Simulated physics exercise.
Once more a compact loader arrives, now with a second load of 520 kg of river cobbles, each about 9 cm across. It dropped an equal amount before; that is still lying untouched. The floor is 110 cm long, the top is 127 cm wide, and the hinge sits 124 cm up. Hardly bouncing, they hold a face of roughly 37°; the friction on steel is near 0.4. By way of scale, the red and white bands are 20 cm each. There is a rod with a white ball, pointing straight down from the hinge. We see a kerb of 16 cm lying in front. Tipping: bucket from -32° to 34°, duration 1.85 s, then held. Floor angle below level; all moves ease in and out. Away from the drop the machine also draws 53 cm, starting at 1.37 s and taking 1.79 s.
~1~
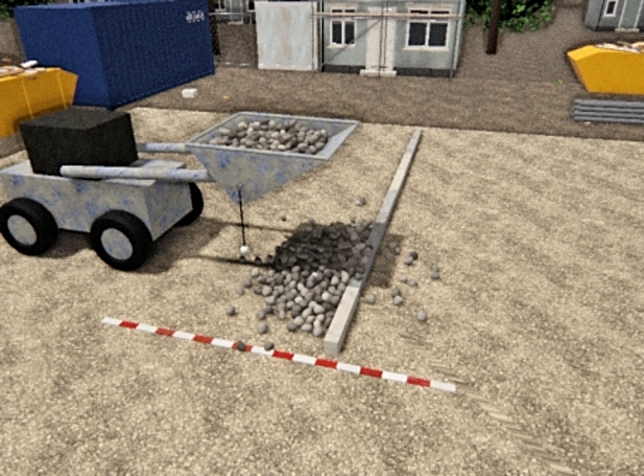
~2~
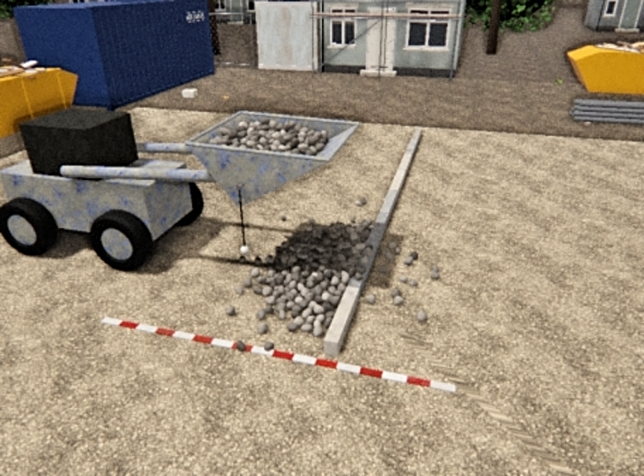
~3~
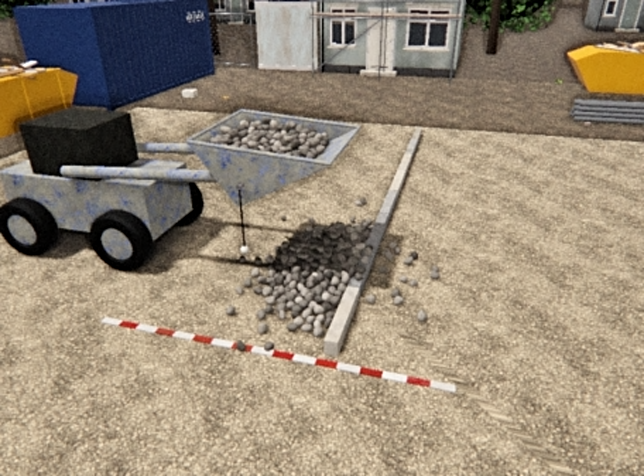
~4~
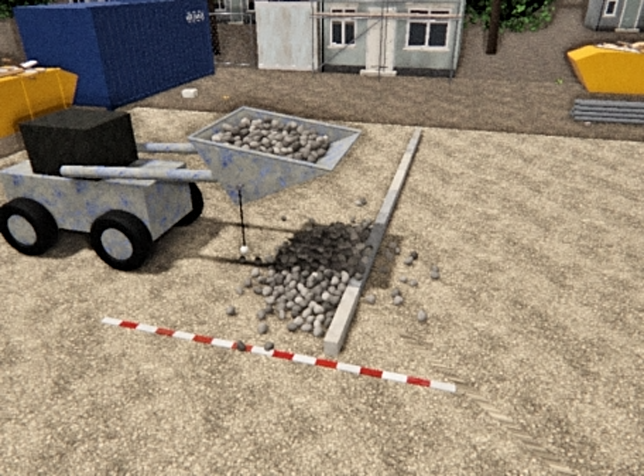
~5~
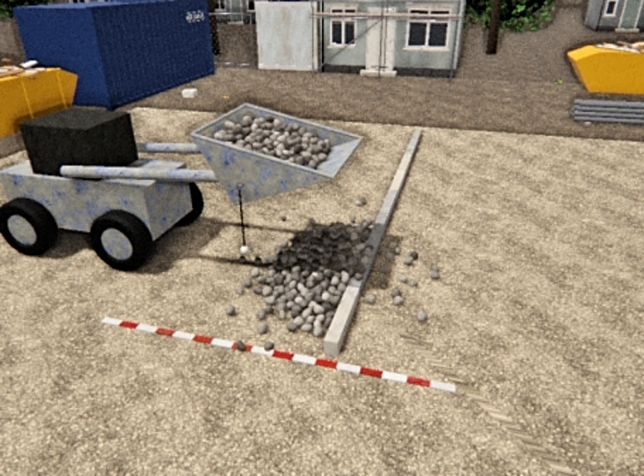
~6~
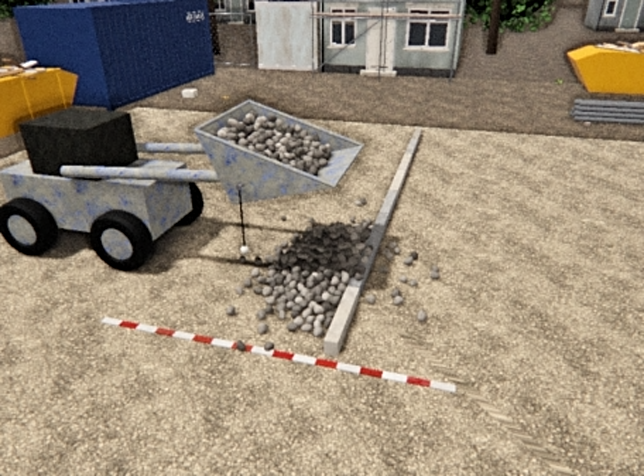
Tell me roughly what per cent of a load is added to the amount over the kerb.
Roughly 28 per cent of a load is added.
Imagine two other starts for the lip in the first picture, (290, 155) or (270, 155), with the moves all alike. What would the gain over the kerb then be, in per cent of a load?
Around 0 and 0 percent respectively.
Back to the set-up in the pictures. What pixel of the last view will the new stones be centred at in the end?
(341, 259).
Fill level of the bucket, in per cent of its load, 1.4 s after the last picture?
Roughly 45 per cent of its load.
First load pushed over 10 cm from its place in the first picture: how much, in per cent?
Roughly 10 percent.
Then, 0.8 s after the last picture the floor is at 24°; in per cent of one load, 100 in the bucket, 96 on this side of the kerb, 3 over the kerb; the foremost stones are at (416, 279).
Then, 1.4 s after the last picture the floor is at 34°; in per cent of one load, 46 in the bucket, 148 on this side of the kerb, 6 over the kerb; the foremost stones are at (416, 279).
Then, 3.0 s after the last picture the floor is at 34°; in per cent of one load, 0 in the bucket, 169 on this side of the kerb, 31 over the kerb; the foremost stones are at (475, 320).
Then, 5.8 s after the last picture the floor is at 34°; in per cent of one load, 0 in the bucket, 169 on this side of the kerb, 31 over the kerb; the foremost stones are at (475, 320). Net gain over the kerb, 28.
